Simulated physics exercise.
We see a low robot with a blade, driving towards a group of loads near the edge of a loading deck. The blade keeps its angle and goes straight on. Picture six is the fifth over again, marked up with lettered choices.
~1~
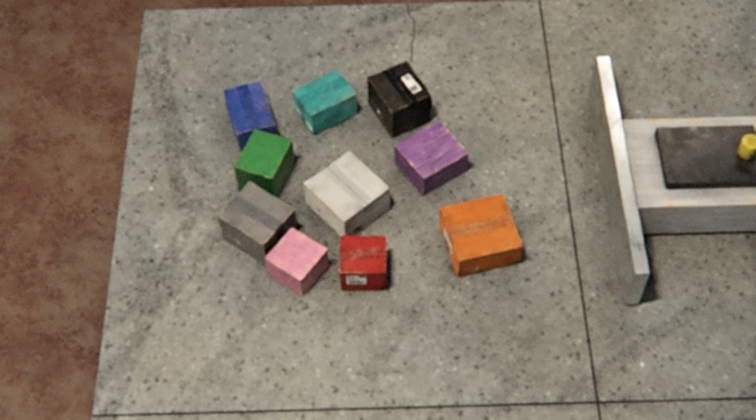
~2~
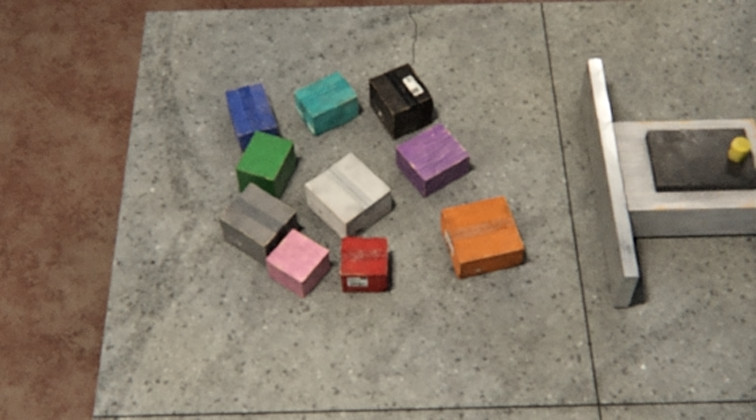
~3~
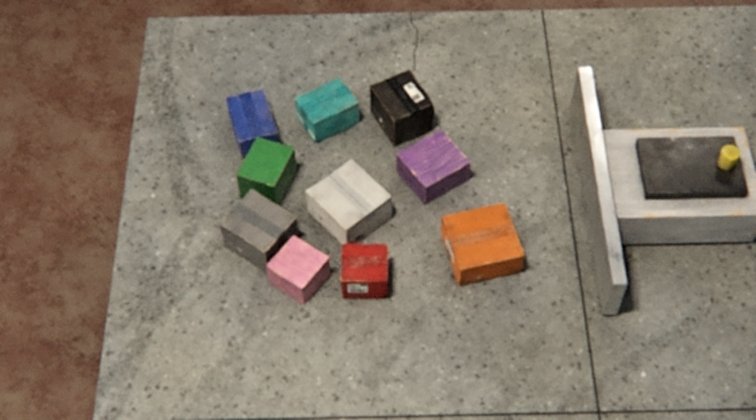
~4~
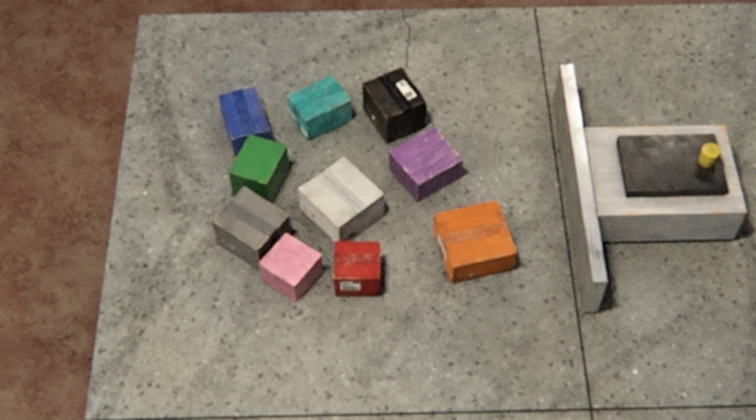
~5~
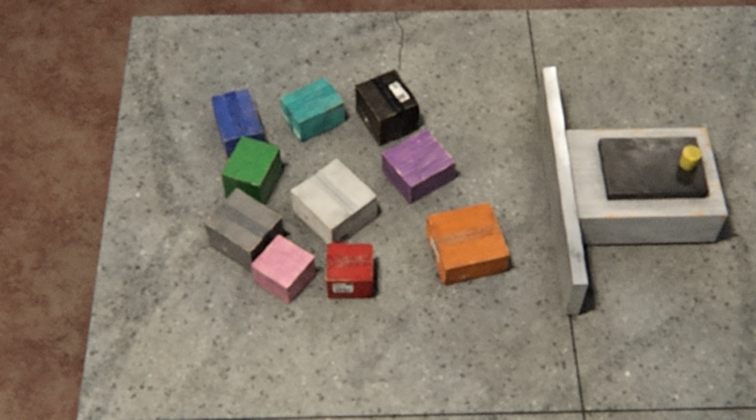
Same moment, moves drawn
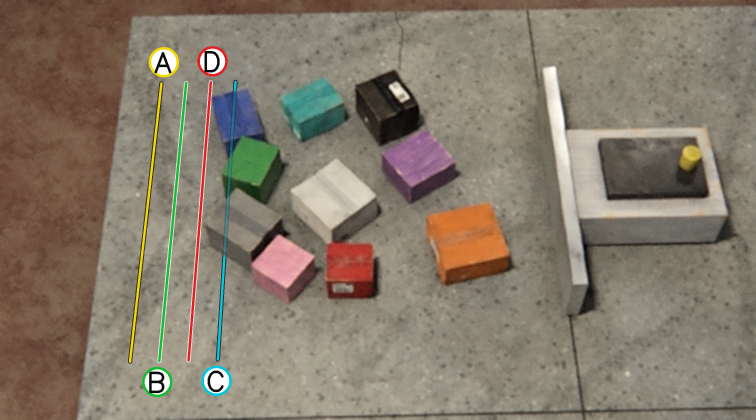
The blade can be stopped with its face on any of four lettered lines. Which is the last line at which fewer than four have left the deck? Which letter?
No farther than D.
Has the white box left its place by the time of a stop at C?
Yes.
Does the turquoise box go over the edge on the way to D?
No.
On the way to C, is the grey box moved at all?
Yes.
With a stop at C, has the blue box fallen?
Yes.
On the marked copy, A at (147, 211); B at (174, 210); C at (227, 209); D at (201, 209).
With D. Early on, robot (514, 169); red parcel (338, 273); orange parcel (393, 243).
Further on, robot (383, 172); blue box (181, 114); grey box (190, 241).
At the end, robot (282, 174); grey box over the edge; blue box over the edge; two fallen.
As for the rest, A drops six; B drops five; C is within the limit but short.
